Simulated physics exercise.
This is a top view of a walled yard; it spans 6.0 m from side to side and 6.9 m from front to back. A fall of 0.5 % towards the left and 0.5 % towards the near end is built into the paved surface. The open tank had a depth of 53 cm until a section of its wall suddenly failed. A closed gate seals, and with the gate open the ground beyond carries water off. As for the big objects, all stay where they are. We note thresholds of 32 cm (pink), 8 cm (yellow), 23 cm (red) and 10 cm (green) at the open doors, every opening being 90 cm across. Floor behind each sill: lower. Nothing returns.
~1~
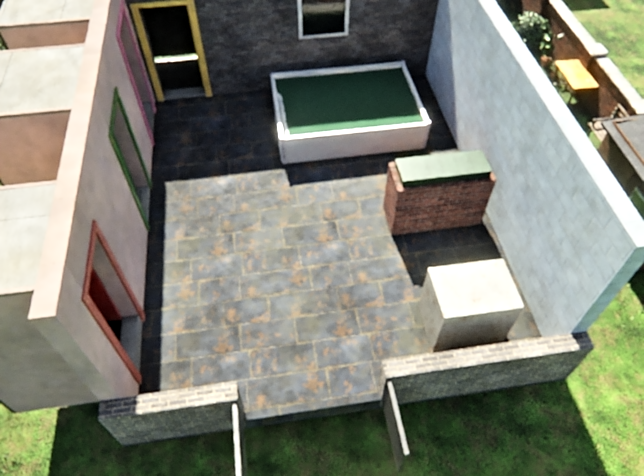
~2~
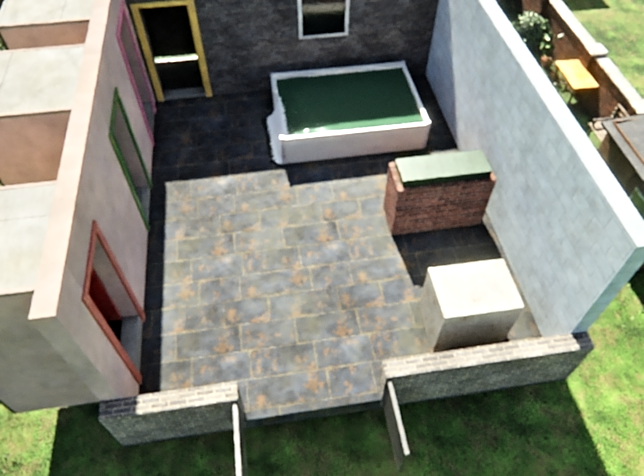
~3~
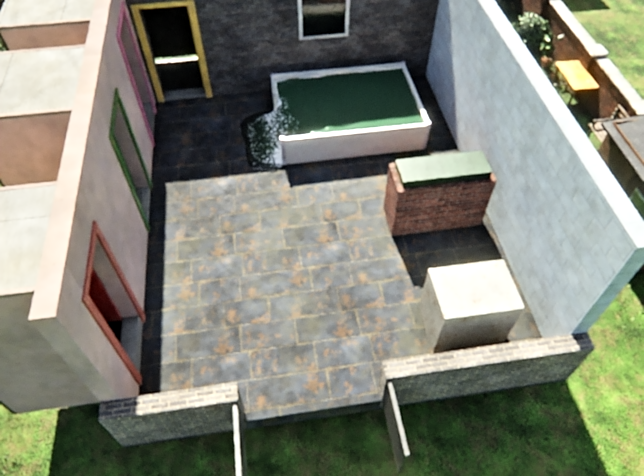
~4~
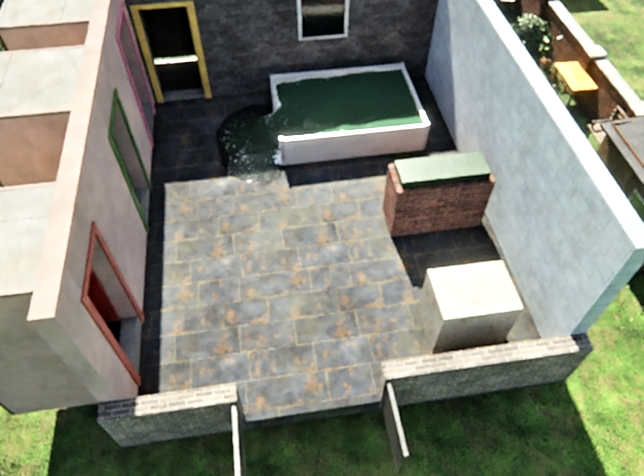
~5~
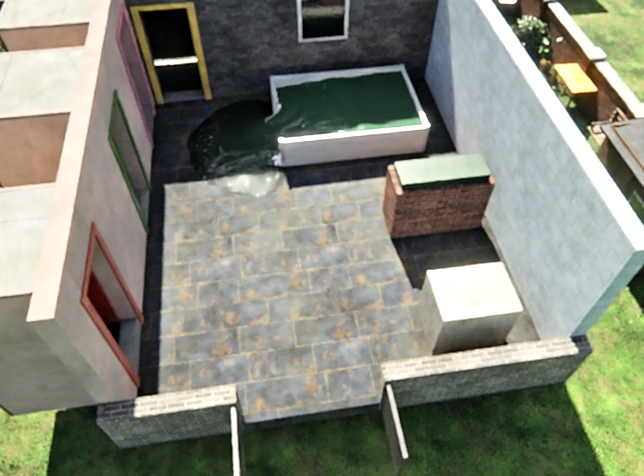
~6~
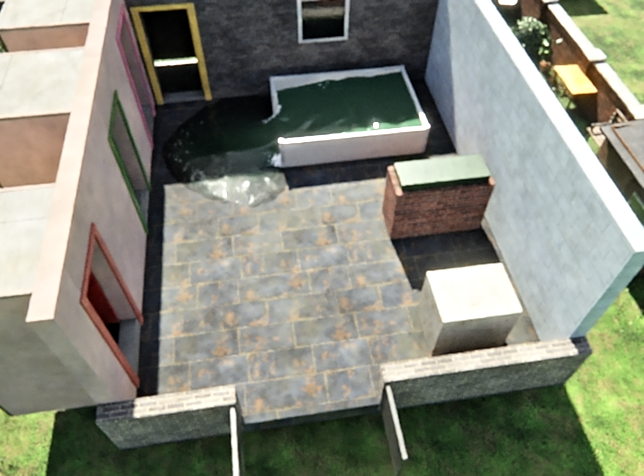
Dark green water broke out through the left end of a white-walled tank in a paved yard, then spread across the paving to the left and towards the near side in a widening, rounded pool.
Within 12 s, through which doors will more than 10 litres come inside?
My prediction: Pink door: The total remains smaller than the cap. Yellow door: The total grows larger than the cap. Red door: The total remains smaller than the cap. Green door: The total grows larger than the cap.
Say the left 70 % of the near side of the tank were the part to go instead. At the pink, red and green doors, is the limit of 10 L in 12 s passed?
Pink short, red short, green short.
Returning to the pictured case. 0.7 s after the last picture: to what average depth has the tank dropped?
The mean depth is around 39 cm.
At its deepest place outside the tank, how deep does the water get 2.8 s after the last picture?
Max around 26 cm.
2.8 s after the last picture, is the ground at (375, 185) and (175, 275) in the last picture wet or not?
Untouched, soaked.
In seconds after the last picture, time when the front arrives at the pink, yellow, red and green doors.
The front reaches pink at 0.2 s, yellow at 0.3 s, red at 1.6 s, green at 0.5 s.
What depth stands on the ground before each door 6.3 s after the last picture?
In cm: Pink 13, yellow 11, red 11, green 12.
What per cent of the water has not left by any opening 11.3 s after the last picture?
Still there: Roughly 72 %.
Then, 0.7 s after the last picture water covers 25 % of the floor and is deepest (28 cm) near (151, 177); pink door 23 cm at the sill, 0 L in, yellow door 6 cm at the sill, 0 L in, red door not reached, green door 15 cm at the sill, 0 L in.
Then, 1.5 s after the last picture water covers 30 % of the floor and is deepest (30 cm) near (161, 170); pink door 28 cm at the sill, 0 L in, yellow door 17 cm at the sill, 12 L in, red door not reached, green door 21 cm at the sill, 26 L in.
Then, 2.8 s after the last picture water covers 40 % of the floor and is deepest (26 cm) near (155, 111); pink door 24 cm at the sill, 0 L in, yellow door 21 cm at the sill, 100 L in, red door 7 cm at the sill, 0 L in, green door 19 cm at the sill, 83 L in.
Then, 6.3 s after the last picture water covers 65 % of the floor and is deepest (15 cm) near (137, 397); pink door 13 cm at the sill, 0 L in, yellow door 11 cm at the sill, 211 L in, red door 11 cm at the sill, 0 L in, green door 12 cm at the sill, 123 L in.
Then, 11.3 s after the last picture water covers 90 % of the floor and is deepest (10 cm) near (136, 422); pink door 5 cm at the sill, 0 L in, yellow door 4 cm at the sill, 223 L in, red door 10 cm at the sill, 0 L in, green door 7 cm at the sill, 127 L in.
